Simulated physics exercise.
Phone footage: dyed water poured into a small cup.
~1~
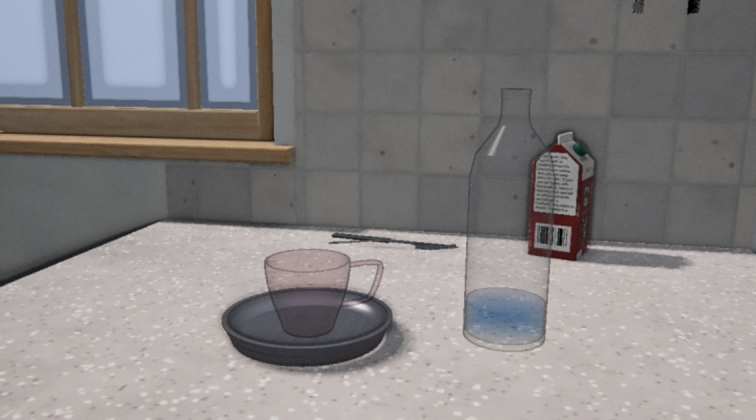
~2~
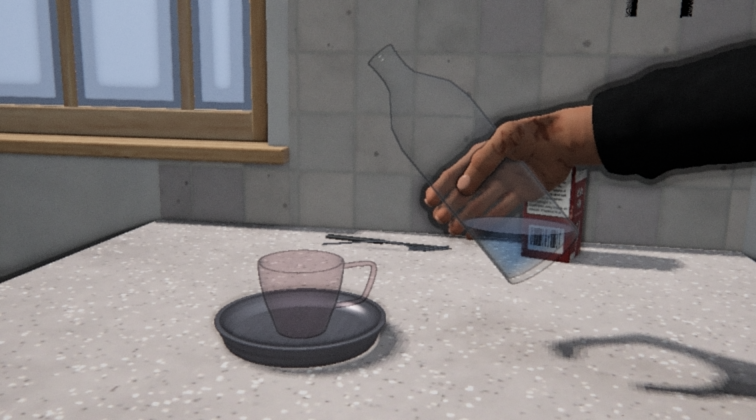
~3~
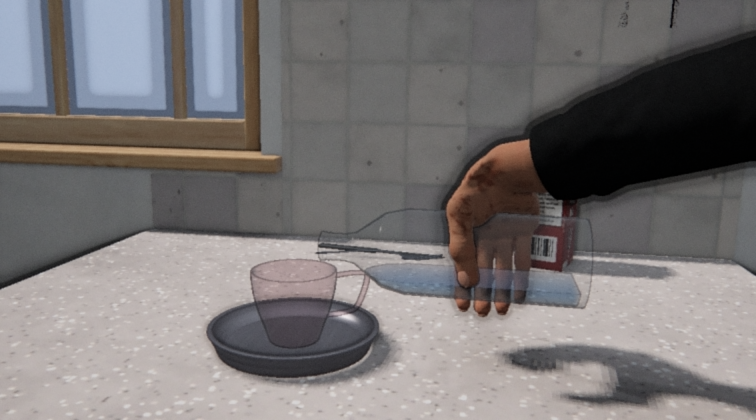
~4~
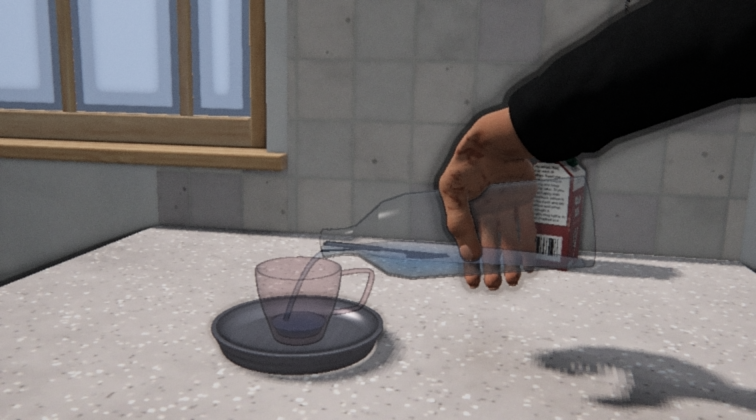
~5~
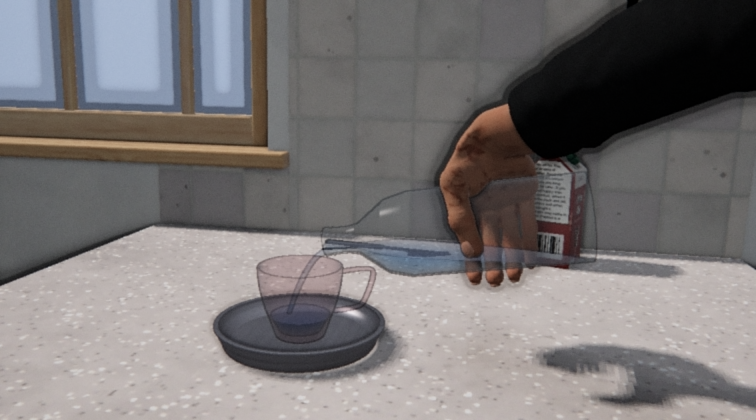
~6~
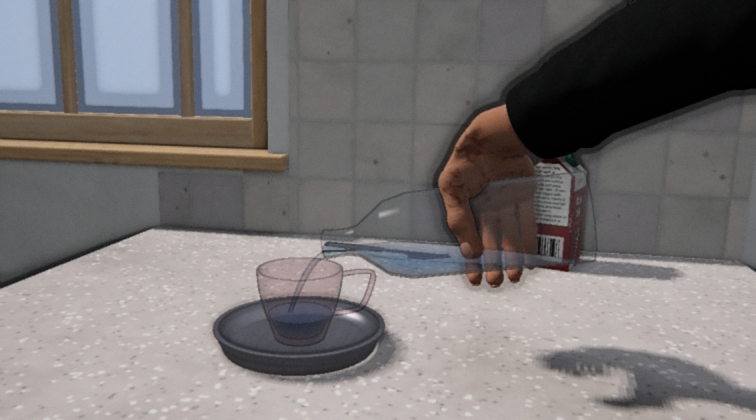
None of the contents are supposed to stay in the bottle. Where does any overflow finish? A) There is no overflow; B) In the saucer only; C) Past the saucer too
Answer: A.
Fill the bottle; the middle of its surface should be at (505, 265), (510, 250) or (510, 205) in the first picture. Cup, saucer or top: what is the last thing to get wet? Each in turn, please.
One after the other: Into the saucer, saucer too, over both.
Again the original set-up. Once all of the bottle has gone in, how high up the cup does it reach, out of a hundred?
Around 70 per cent.
A moment on, the cup is about half full; the saucer is dry.
Further on, the cup is about two thirds full; the saucer is dry.
When it is over, the cup is about two thirds full; the saucer is dry.
